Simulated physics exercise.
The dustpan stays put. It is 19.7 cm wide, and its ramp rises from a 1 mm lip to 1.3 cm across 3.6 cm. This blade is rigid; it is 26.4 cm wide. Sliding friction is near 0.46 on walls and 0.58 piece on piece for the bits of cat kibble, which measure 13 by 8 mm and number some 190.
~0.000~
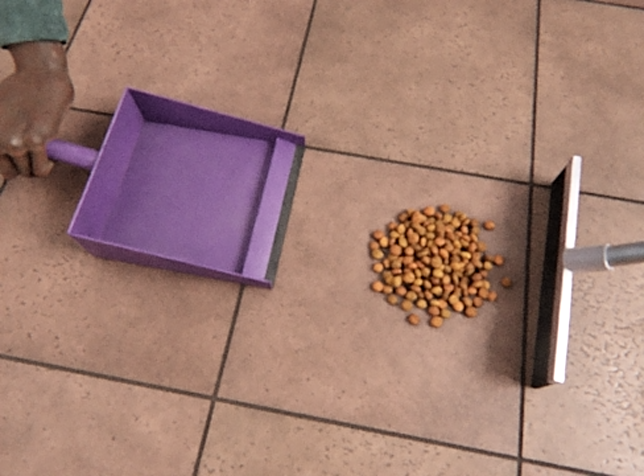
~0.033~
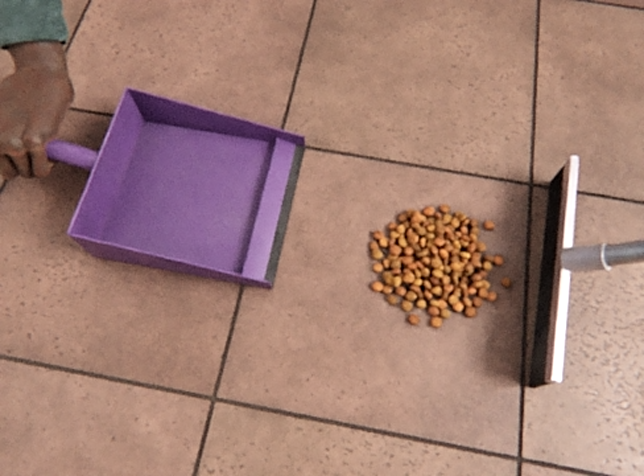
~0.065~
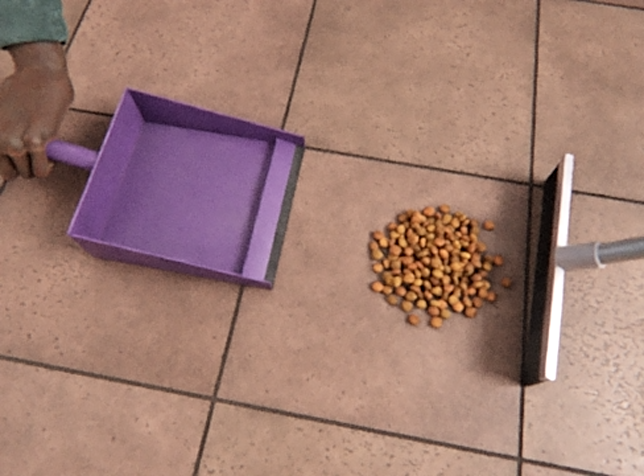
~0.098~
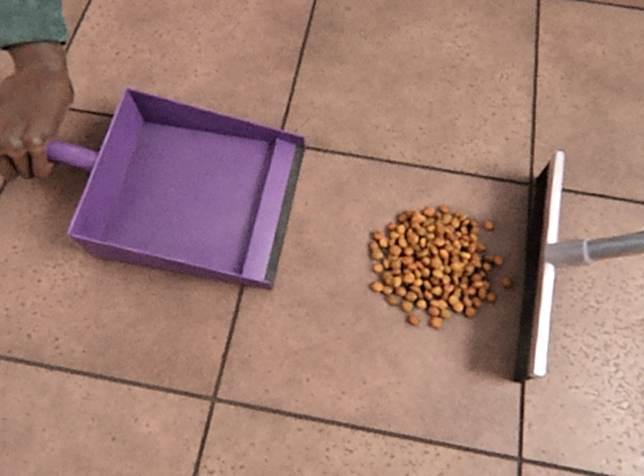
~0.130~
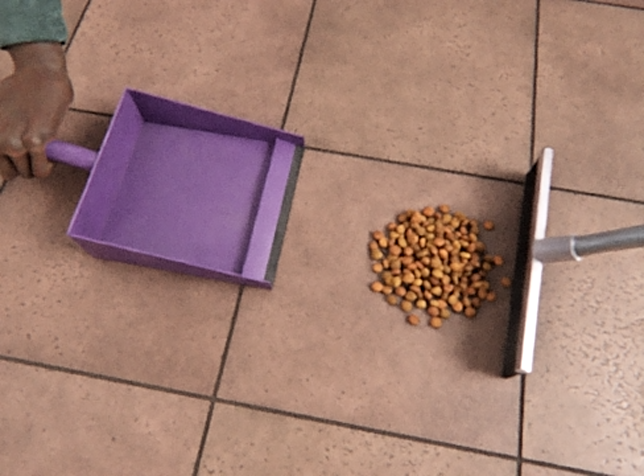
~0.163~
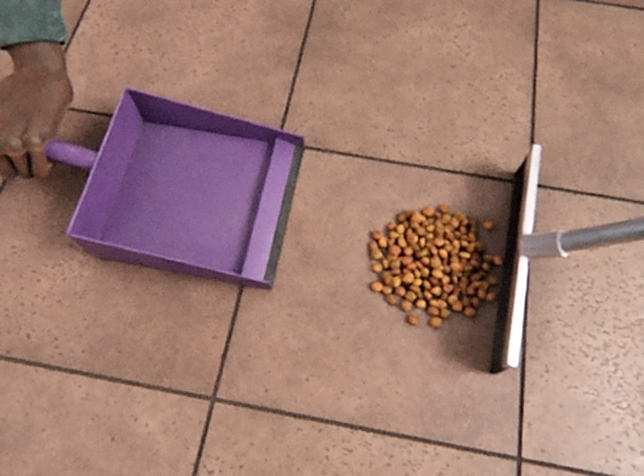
A hand held a purple dustpan still on the tiled floor at the left, while a long, flat blade on a gray pole slid a short way left, just reaching the edge of a pile of small brown pieces.
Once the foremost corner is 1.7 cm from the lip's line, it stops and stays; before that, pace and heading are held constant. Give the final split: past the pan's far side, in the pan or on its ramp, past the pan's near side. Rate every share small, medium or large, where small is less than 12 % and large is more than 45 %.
Ratings - far side: Small; pan: Large; near side: Small.
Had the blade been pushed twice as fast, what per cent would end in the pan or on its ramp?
In that case close to 50 per cent.
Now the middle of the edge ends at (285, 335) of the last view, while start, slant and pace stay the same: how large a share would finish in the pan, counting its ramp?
Close to 15 in a hundred.
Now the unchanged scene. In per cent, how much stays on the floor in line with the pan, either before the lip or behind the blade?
Around 40 in a hundred.
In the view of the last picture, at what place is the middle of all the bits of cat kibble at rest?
Resting centre estimate: Around (284, 214).
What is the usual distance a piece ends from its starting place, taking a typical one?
Median: Approx. 20 cm.
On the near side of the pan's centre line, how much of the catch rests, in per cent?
Estimate: Close to 50 %.
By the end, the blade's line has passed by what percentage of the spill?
Roughly 0 in a hundred.
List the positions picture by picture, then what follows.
Blade from (554, 379) to (572, 164), moved 0.0 cm, 0 of the pieces shifted so far; middle of the pieces at (437, 258); pan at (189, 196), in the first frame.
Blade from (552, 378) to (570, 164), moved 0.2 cm, 0 of the pieces shifted so far; middle of the pieces at (437, 258), in the second frame.
Blade from (545, 376) to (565, 162), moved 0.9 cm, 0 of the pieces shifted so far; middle of the pieces at (437, 258), in the third frame.
Blade from (535, 373) to (556, 160), moved 2.0 cm, 0 of the pieces shifted so far; middle of the pieces at (437, 258), in the fourth frame.
Blade from (522, 368) to (544, 156), moved 3.3 cm, 0 of the pieces shifted so far; middle of the pieces at (437, 258), in the fifth frame.
Blade from (508, 363) to (533, 153), moved 4.6 cm, 1 of the pieces shifted so far; middle of the pieces at (436, 258); pan at (188, 197). The blade's pace is about 0.41 m/s, heading 9 degrees away from the viewer's side, in the sixth frame.
After 0.46 s, middle of the blade 15 cm from the lip; 0 % over the lip, far side 0 %, near side 5 %.
After 0.66 s, middle of the blade 7 cm from the lip; 0 % over the lip, far side 0 %, near side 5 %.
Then, at 0.97 s, middle of the blade 3 cm from the lip; 50 % over the lip, far side 0 %, near side 5 %.
At rest (1.4 s), far side 0 %, pan 50 %, near side 5 %, in front of the lip or behind the blade 40 %.
